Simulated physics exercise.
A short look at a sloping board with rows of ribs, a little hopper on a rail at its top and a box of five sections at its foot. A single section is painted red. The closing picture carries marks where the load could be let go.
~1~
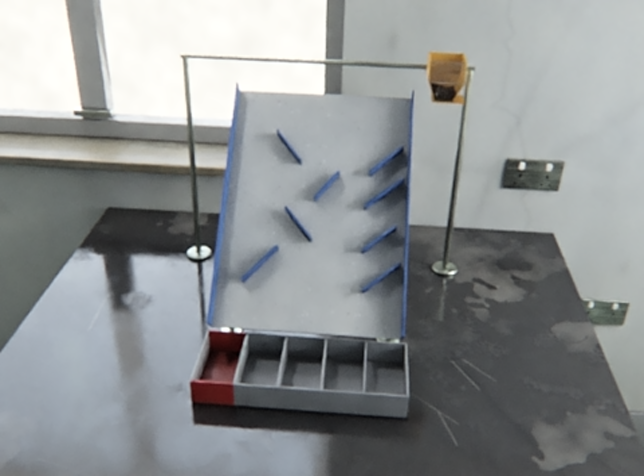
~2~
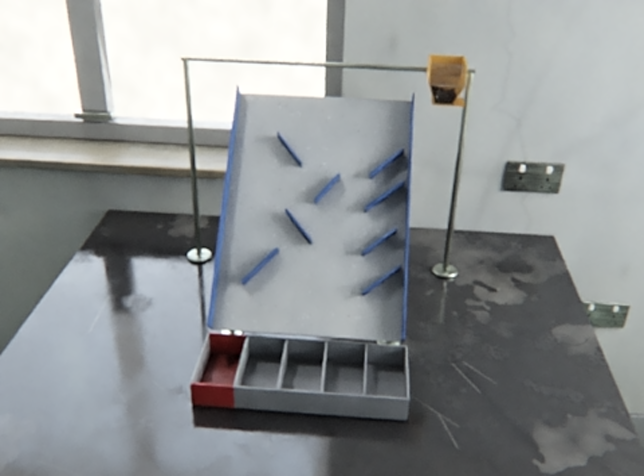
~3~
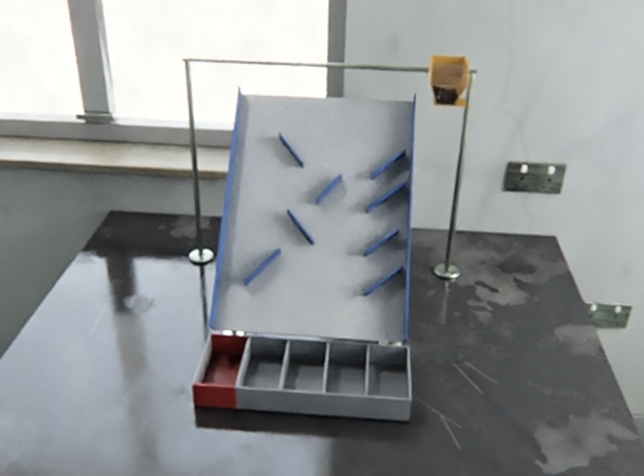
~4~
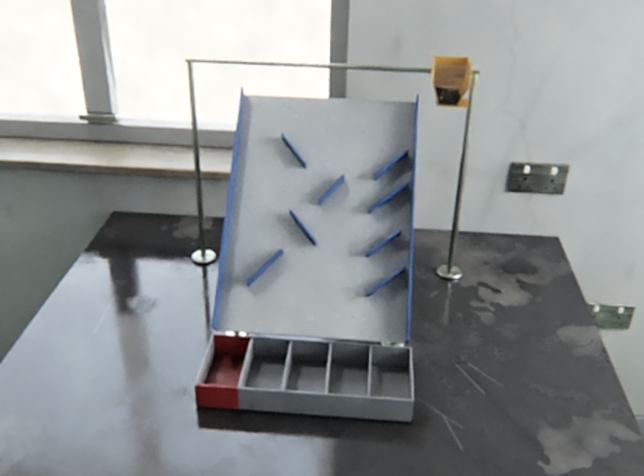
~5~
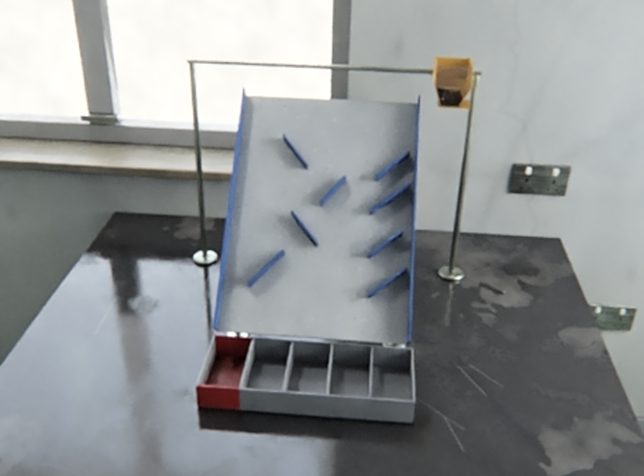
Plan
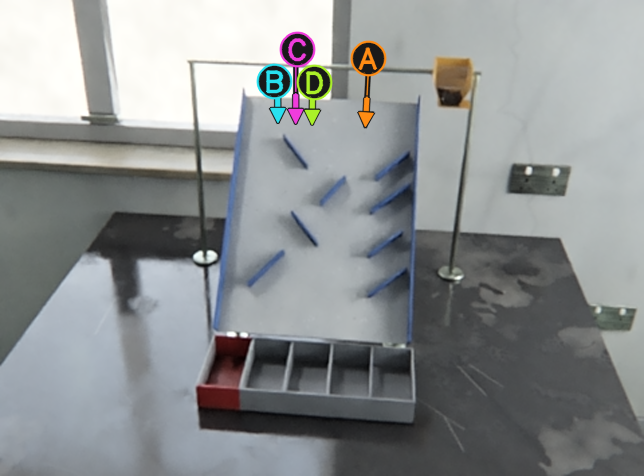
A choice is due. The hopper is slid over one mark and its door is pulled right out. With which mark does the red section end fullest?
B works best here.
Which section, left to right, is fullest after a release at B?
It is the first one.
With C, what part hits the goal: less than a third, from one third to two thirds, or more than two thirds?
It is less than a third.
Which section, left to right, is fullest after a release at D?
It is the fourth one.
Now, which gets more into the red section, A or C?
Mark C.
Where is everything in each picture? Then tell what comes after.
The first frame shows hopper at (444, 91), chocolate balls, door shut.
The second frame shows ribs (278, 132) to (300, 162), (370, 174) to (404, 149), (315, 200) to (339, 173).
The third frame shows ribs (367, 208) to (406, 182), (287, 209) to (313, 241), (364, 253) to (398, 229).
The fourth frame shows ribs (246, 283) to (282, 249), (367, 294) to (406, 266).
The fifth frame shows red section at (218, 396), number 1 of 5 from the left.
On the marked copy, mark A meets the board at (365, 121); mark B meets the board at (277, 117); mark C meets the board at (295, 118); mark D meets the board at (312, 119).
Choosing A, none in the red section, most in other sections, about a quarter outside the box.
Choosing B, about two thirds in the red section, about a quarter in other sections, a small part outside the box.
Choosing C, a small part in the red section, about two thirds in other sections, about a quarter outside the box.
Choosing D, a small part in the red section, most in other sections, a small part outside the box.
